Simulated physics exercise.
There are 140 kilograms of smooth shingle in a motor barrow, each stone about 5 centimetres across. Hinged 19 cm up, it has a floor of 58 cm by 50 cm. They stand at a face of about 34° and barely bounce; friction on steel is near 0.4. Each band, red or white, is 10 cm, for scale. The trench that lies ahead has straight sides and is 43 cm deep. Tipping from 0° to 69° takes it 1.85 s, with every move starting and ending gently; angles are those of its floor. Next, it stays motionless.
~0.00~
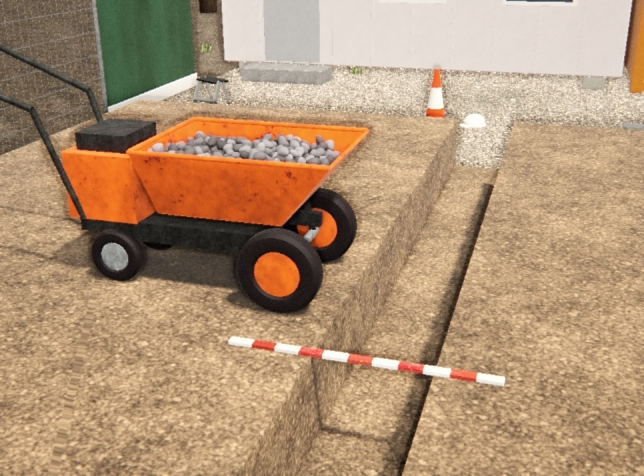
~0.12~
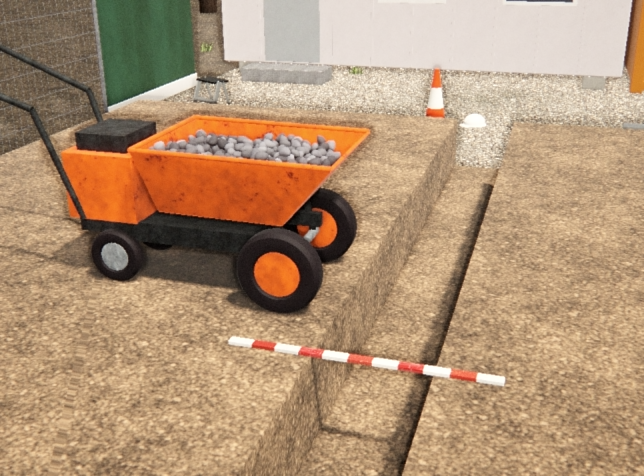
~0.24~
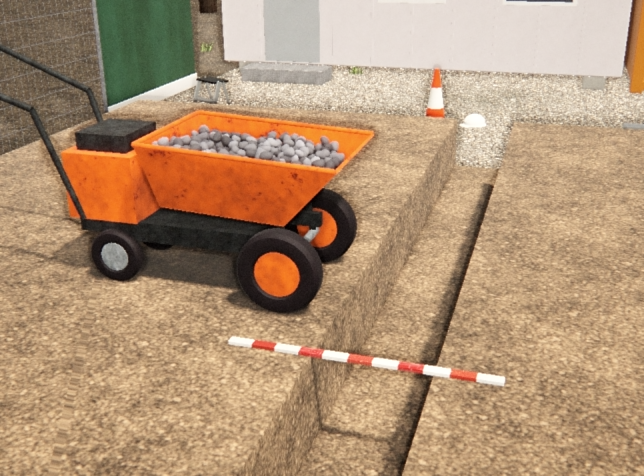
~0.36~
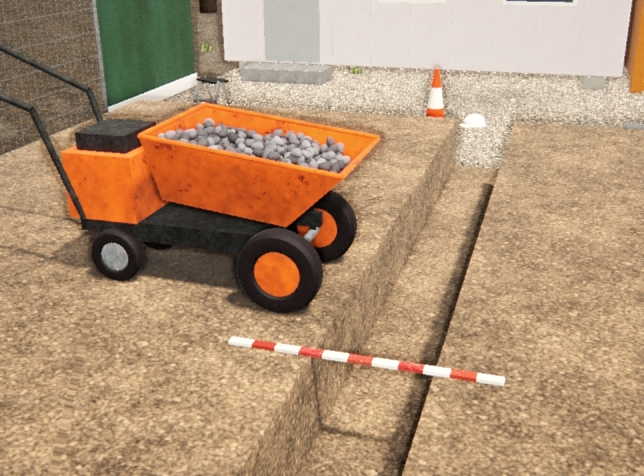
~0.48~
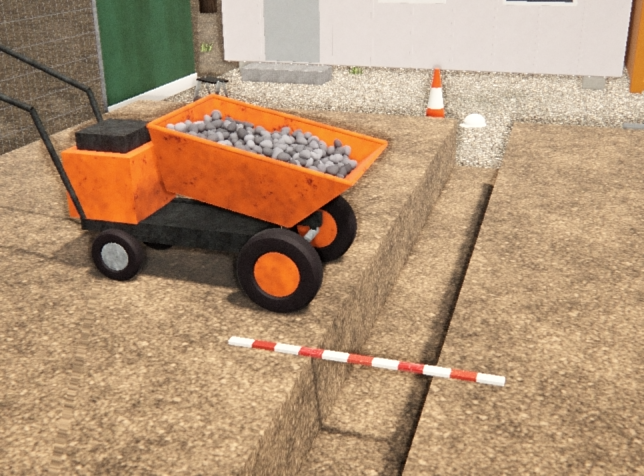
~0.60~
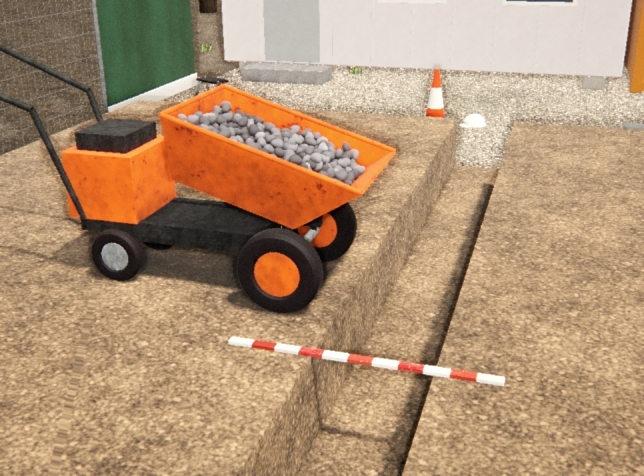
The clip opens on an orange wheeled skip loaded with grey stones, standing left of a straight-sided trench with a red and white banded pole lying across it. The skip slowly tilts, its rear rising and its front lip dipping toward the right, while the wheels stay still and the stones ride along inside.
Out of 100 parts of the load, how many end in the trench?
Some 62 out of 100.
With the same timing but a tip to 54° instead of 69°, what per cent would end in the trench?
I'd expect around 50 in a hundred.
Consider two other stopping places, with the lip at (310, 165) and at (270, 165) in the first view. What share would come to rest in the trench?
Roughly 85 in a hundred, then 100 in a hundred.
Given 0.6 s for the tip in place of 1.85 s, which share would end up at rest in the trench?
Close to 40 percent, then.
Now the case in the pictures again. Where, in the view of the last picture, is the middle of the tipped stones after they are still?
In the last view, about (439, 364).
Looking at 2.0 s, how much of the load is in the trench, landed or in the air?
About 35 per cent by then.
After 1.4 s the floor is at 58°; 98 % in the skip, 2 % in the trench; the foremost stones are at (434, 287).
After 2.0 s the floor is at 69°; 33 % in the skip, 35 % in the trench, 32 % past the trench; the foremost stones are at (586, 304).
After 2.3 s the floor is at 69°; 12 % in the skip, 50 % in the trench, 38 % past the trench; the foremost stones are past the picture's edge.
After 4.2 s the floor is at 69°; 0 % in the skip, 62 % in the trench, 38 % past the trench; the foremost stones are past the picture's edge.
